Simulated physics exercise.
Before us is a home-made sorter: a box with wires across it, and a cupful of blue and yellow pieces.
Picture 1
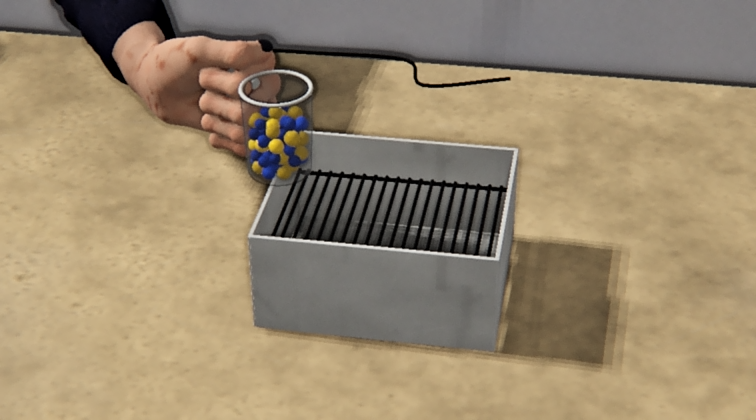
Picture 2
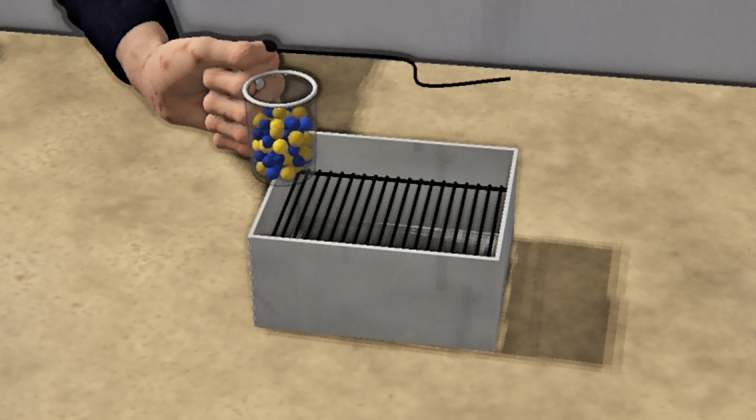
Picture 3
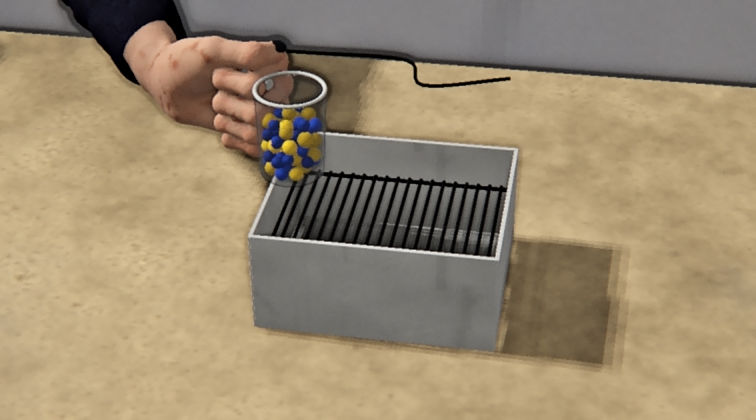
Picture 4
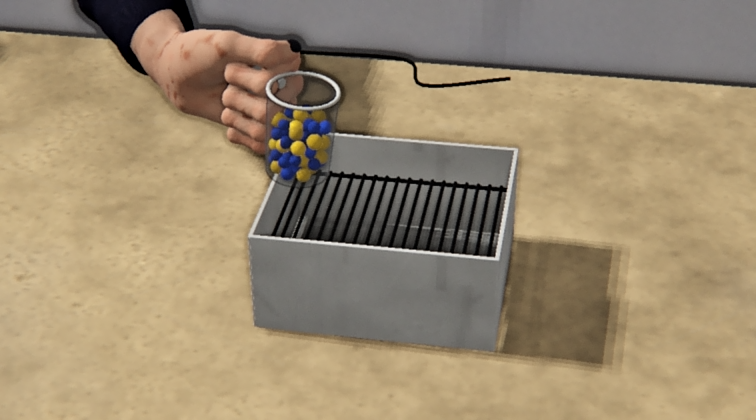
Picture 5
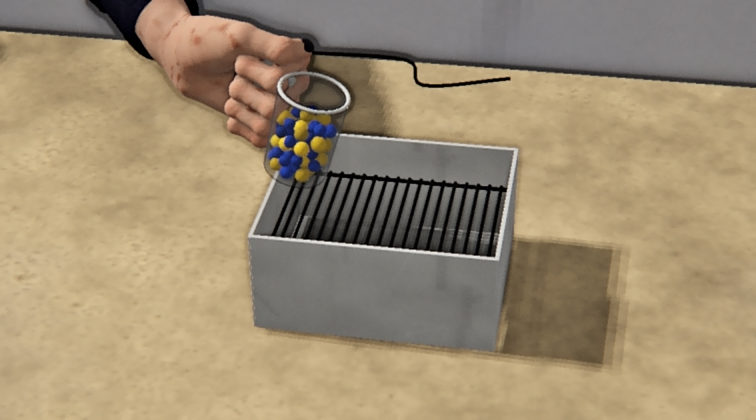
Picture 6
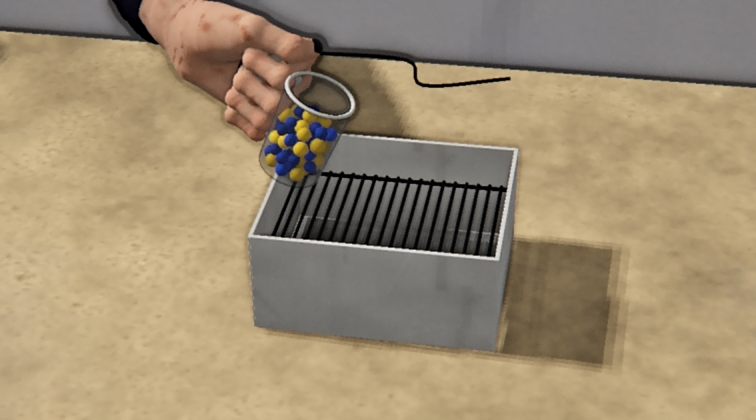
A hand moved a clear cup of blue and yellow balls a little to the right above the corner of a gray box with dark wires across it, then tilted the cup rightward.
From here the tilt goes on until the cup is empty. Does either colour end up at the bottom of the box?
I reckon the blue ones won't get through; the yellow ones won't get through.
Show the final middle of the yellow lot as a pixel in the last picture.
I'd say it settles close to (377, 222).
Then, 0.69 s on from there, blue ones, the whole lot in the cup; yellow ones, the whole lot in the cup.
Then, 1.29 s on from there, blue ones, all but a few in the cup, a little on or over the wires; yellow ones, the bulk in the cup, near a quarter on or over the wires.
Then, 1.80 s on from there, blue ones, the whole lot on or over the wires; yellow ones, the whole lot on or over the wires.
In the end, blue ones, the whole lot on the wires, none at all under the rack; yellow ones, the whole lot on the wires, none at all under the rack.
